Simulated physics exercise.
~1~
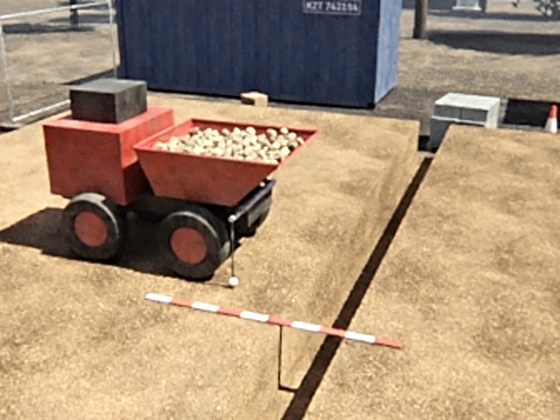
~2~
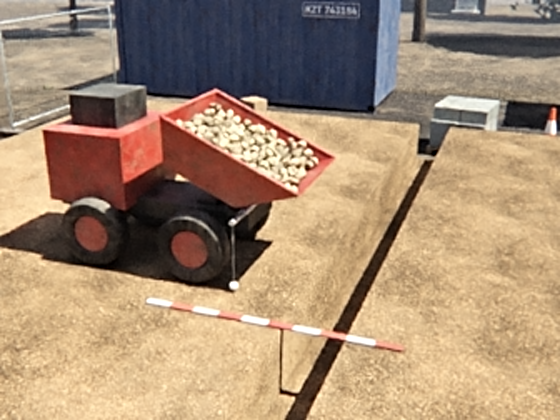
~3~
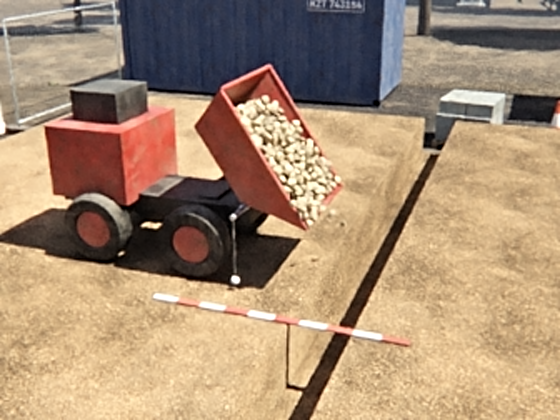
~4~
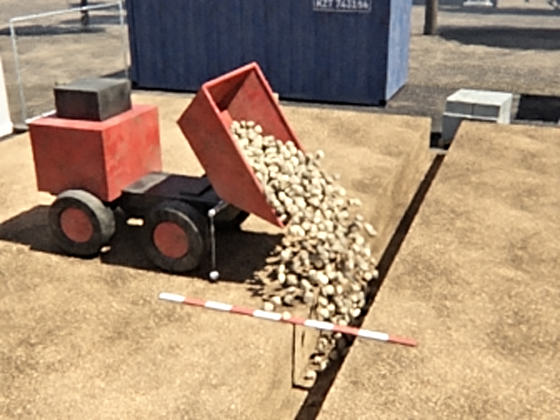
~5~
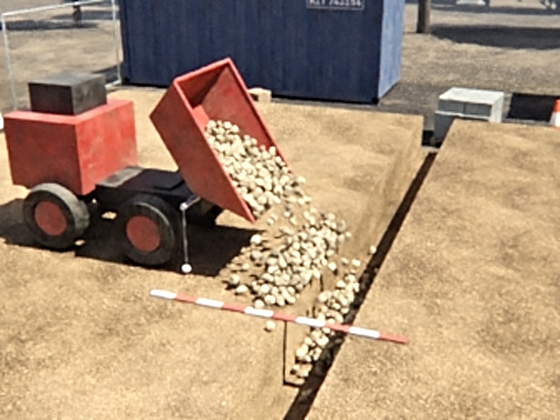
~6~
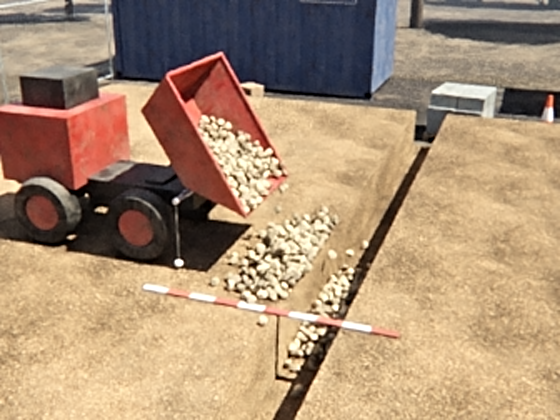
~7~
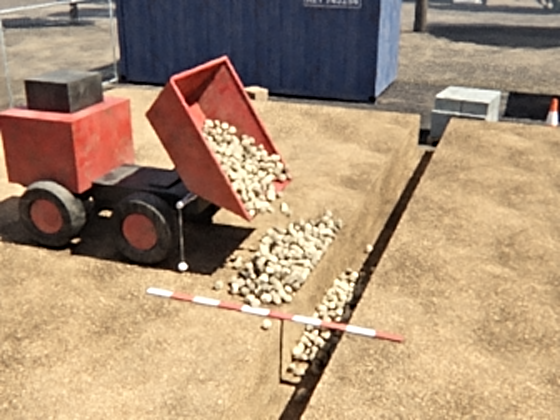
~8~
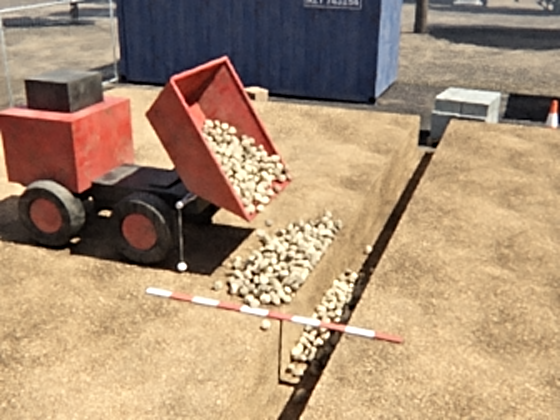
Red dumper tipping its skip and spilling pale stones beside and into a trench, backing left, with many stones staying in the skip.
